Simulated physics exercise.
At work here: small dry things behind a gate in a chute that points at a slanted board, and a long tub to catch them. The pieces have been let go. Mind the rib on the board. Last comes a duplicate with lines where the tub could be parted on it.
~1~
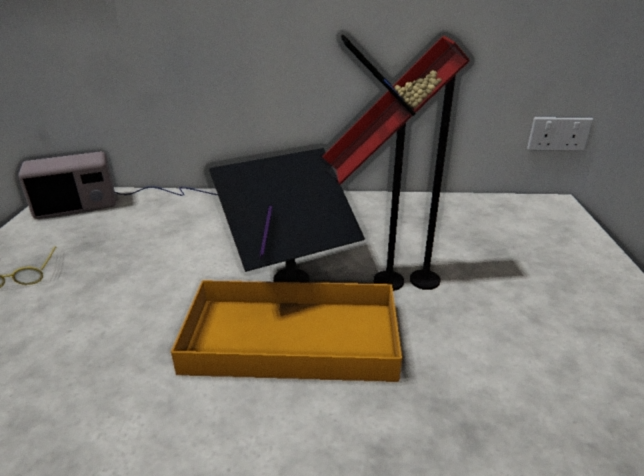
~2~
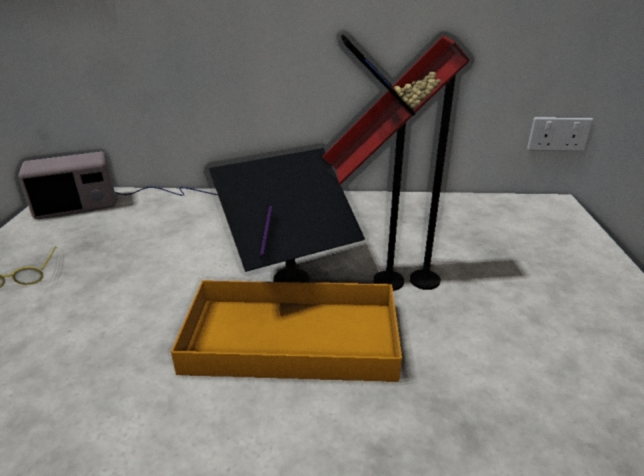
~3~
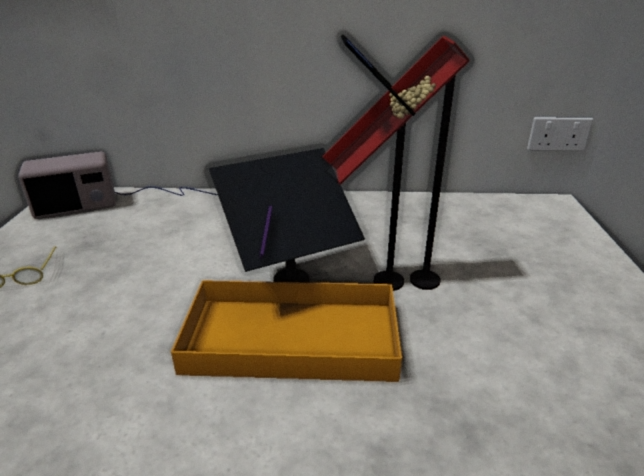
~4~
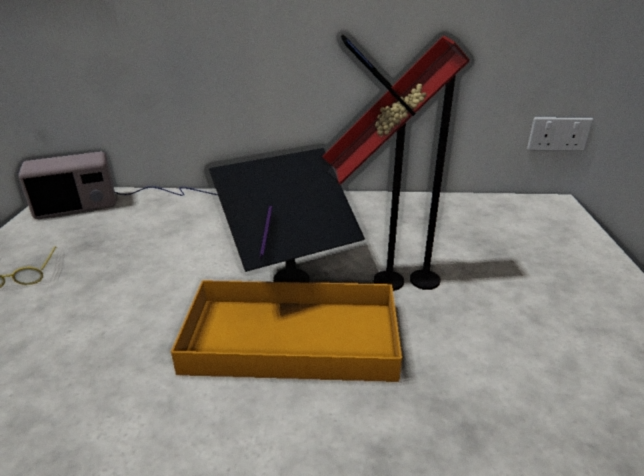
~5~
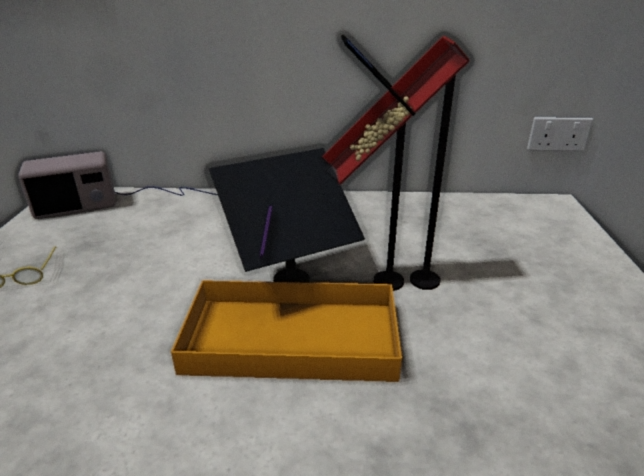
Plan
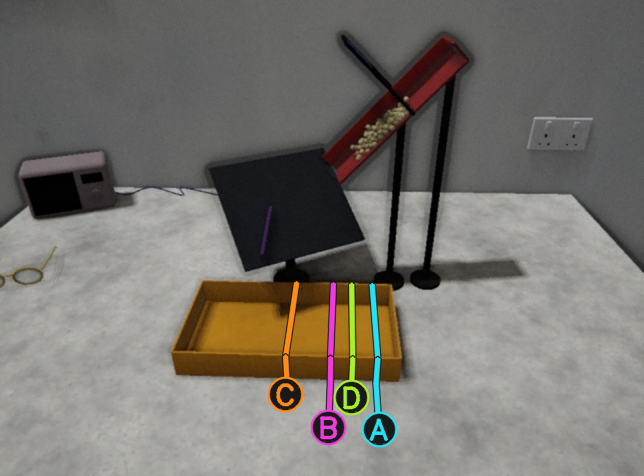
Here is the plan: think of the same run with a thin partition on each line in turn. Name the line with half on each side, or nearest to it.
The best line is C.
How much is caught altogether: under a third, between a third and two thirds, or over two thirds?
About that: Over two thirds.
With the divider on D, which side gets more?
The left side.
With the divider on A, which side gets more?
Left.
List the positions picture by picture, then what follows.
The first frame shows load behind the gate near (414, 90), soya beans; lip of the chute near (338, 177), sloping fairly steeply.
The second frame shows middle of the board near (288, 204), tilted fairly steeply; middle of its low edge near (309, 254); of its high edge near (269, 157).
The third frame shows front corners of the tub near (172, 352) and (401, 358), empty; front of the load near (396, 114).
The fourth frame shows middle of the load near (394, 114); its front near (380, 133), close to a third of the way to the lip; rib from (271, 206) to (262, 254).
The fifth frame shows middle of the load near (385, 127); its front near (358, 159), close to two thirds of the way to the lip.
On the marked copy, line A crosses the front rim at (377, 358); line B crosses the front rim at (330, 356); line C crosses the front rim at (285, 355); line D crosses the front rim at (352, 357).
With A, of what is caught, the whole lot on the left of the divider, none at all on the right.
With B, of what is caught, the bulk on the left of the divider, a small share on the right.
With C, of what is caught, close to two thirds on the left of the divider, close to a third on the right.
With D, of what is caught, all but a few on the left of the divider, only a few on the right.
